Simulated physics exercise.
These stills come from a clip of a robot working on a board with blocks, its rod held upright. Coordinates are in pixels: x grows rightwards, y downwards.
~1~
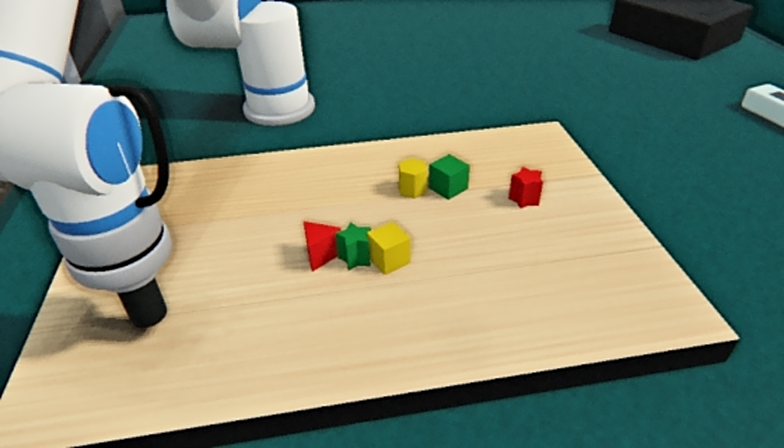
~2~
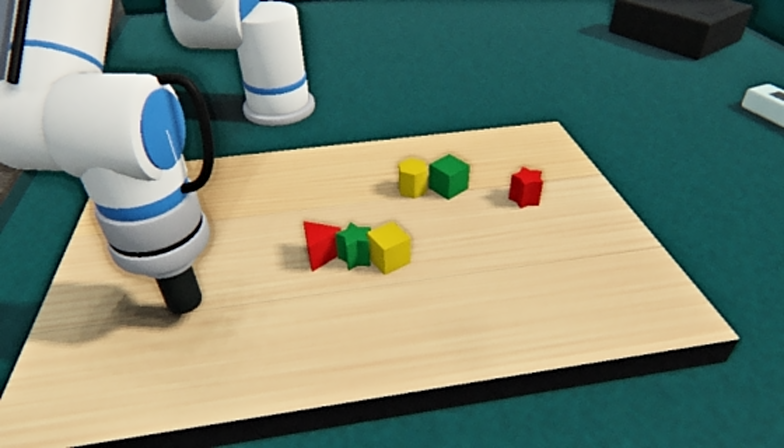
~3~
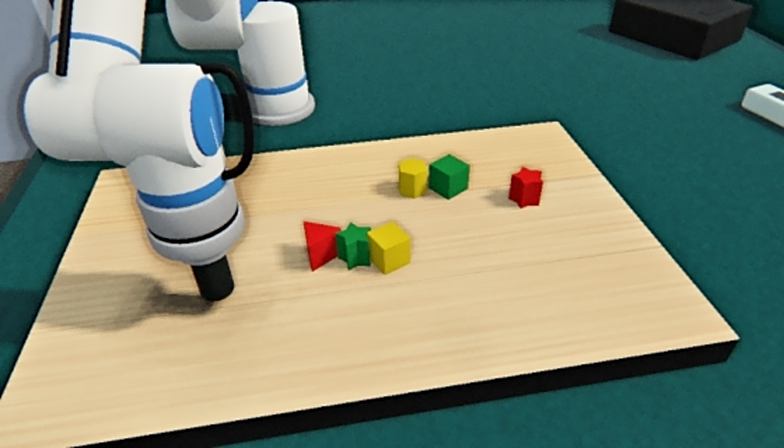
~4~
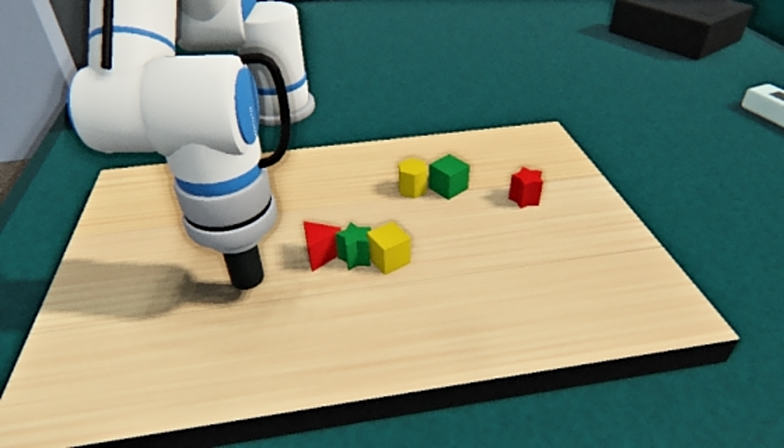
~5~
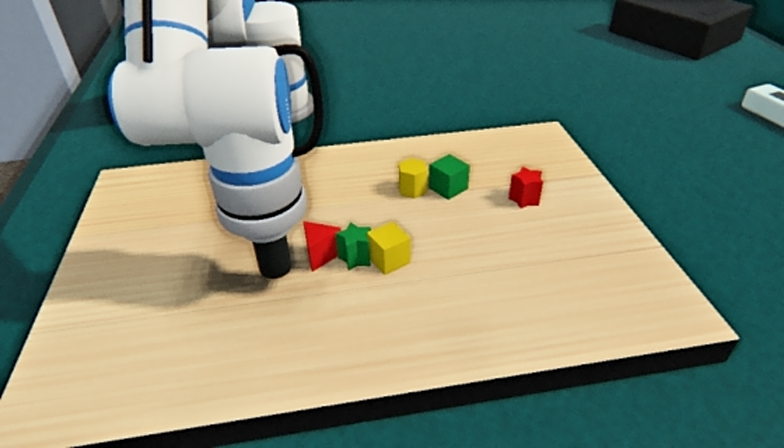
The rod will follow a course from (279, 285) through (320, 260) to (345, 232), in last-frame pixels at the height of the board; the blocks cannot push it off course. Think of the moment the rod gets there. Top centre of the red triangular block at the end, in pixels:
The middle of the upper face of the red triangular block will lie at about (357, 193) in the picture.
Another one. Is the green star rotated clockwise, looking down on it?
In short: Yes.
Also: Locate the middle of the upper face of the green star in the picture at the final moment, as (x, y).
The spot you're after is about (366, 221) in the image.
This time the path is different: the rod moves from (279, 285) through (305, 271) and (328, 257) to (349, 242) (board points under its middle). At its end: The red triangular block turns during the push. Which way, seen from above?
Bird's-eye view: Counterclockwise.
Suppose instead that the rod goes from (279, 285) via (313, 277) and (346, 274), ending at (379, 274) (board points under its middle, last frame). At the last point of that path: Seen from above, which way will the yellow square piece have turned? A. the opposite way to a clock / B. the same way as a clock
It's B.
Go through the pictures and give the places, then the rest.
The first frame shows lower end of the rod (150, 316), tops of blocks, red triangular block (318, 231), green star (354, 233), yellow square piece (389, 235).
The second frame shows rod (185, 303), blocks as before.
The third frame shows rod (218, 291), blocks as before.
The fourth frame shows rod (248, 280), blocks as before.
The fifth frame shows rod (276, 269), red triangular block (318, 231), green star (354, 233), yellow square piece (389, 235).
The first path, step by step. One third of the way, rod (306, 253); red triangular block (325, 228), turned 25° anticlockwise.
Two thirds of the way, rod (328, 235); red triangular block (342, 210), turned 40° anticlockwise; green star (362, 225), turned 55° clockwise; yellow square piece (393, 236).
At the end, rod (343, 216); red triangular block (357, 193), turned 35° anticlockwise; green star (366, 221), turned 75° clockwise; yellow square piece (394, 236).
